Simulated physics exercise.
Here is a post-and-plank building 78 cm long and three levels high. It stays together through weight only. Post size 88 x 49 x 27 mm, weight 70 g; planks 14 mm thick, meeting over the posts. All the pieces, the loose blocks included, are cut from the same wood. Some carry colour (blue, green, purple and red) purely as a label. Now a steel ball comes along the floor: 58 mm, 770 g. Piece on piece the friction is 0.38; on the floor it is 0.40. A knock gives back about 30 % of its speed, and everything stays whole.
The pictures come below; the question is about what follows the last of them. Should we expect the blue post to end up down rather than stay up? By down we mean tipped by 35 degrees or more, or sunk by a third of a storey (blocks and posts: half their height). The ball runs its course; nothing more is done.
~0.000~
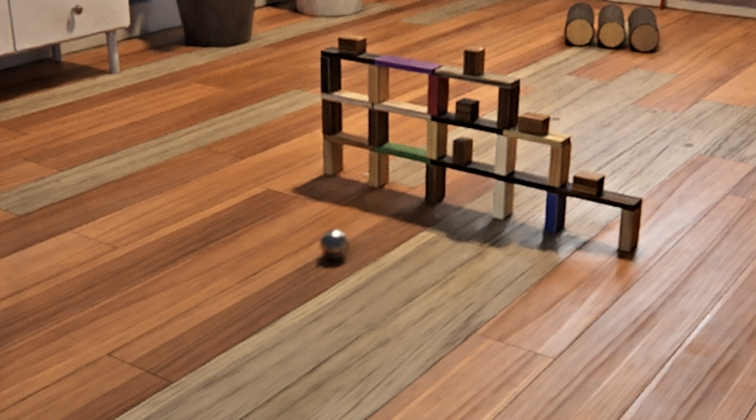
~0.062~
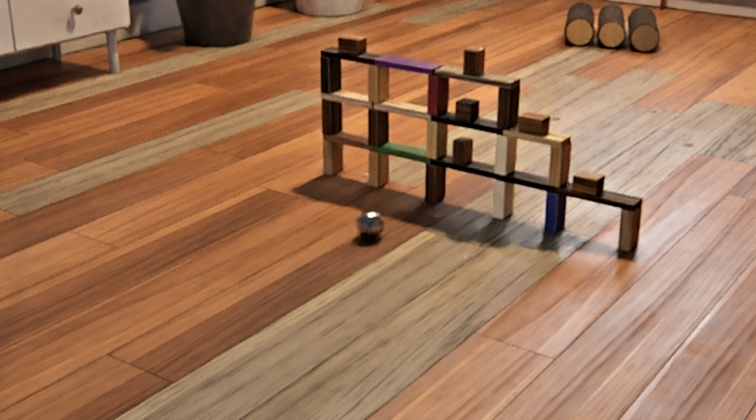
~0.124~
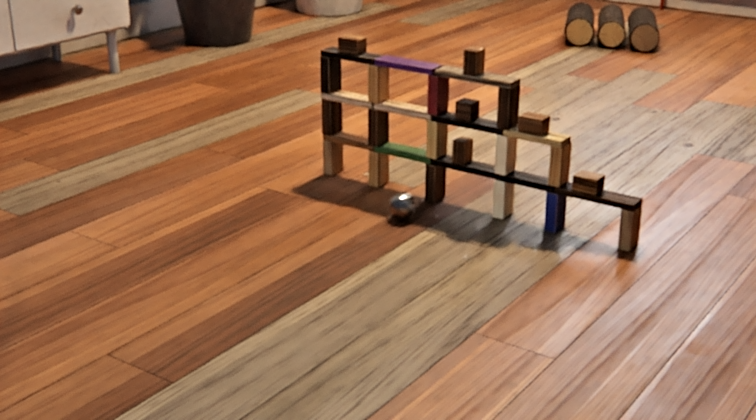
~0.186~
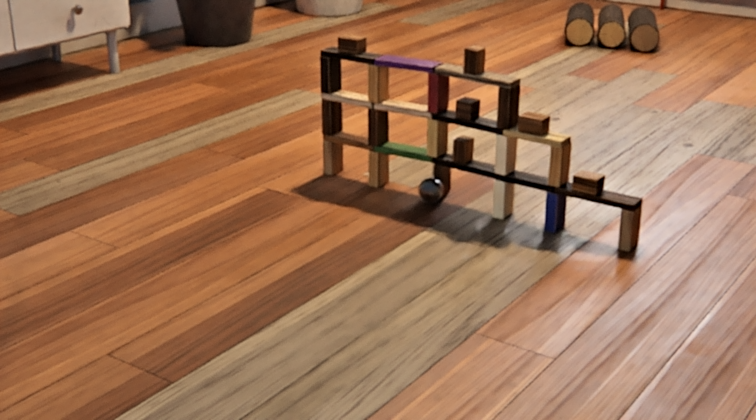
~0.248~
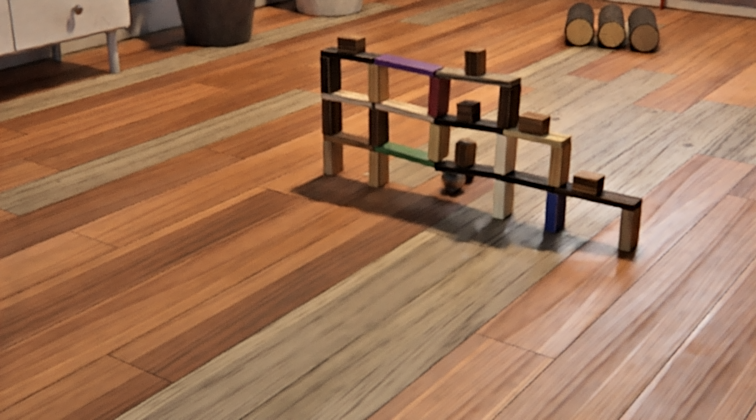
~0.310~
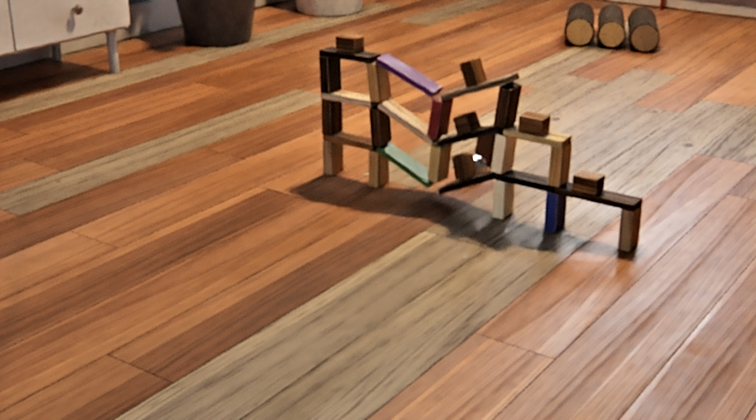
No, it does stay up.
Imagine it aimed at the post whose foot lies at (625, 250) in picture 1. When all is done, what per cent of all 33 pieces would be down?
That way, 10 per cent.
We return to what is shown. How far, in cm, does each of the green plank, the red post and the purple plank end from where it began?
Roughly green 10 cm, red 28 cm, purple 28 cm.
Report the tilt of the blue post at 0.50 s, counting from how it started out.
Roughly 0°.
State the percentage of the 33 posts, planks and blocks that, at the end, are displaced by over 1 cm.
85 in a hundred.
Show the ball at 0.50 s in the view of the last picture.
(531, 136) or so.
Around 0.50 s, ball still moving; 13 of the 33 pieces down; blue post unmoved; purple plank tipped 50°, 20 cm lower.
Around 0.80 s, ball still moving; 26 of the 33 pieces down; blue post unmoved; red post on its side.
Finally (1.7 s), ball rolling away; 27 of the 33 pieces down; blue post unmoved; red post on its side; purple plank tipped 14°, 27 cm lower. Seen by the last camera, middles, blue post near (556, 209), red post near (408, 165).
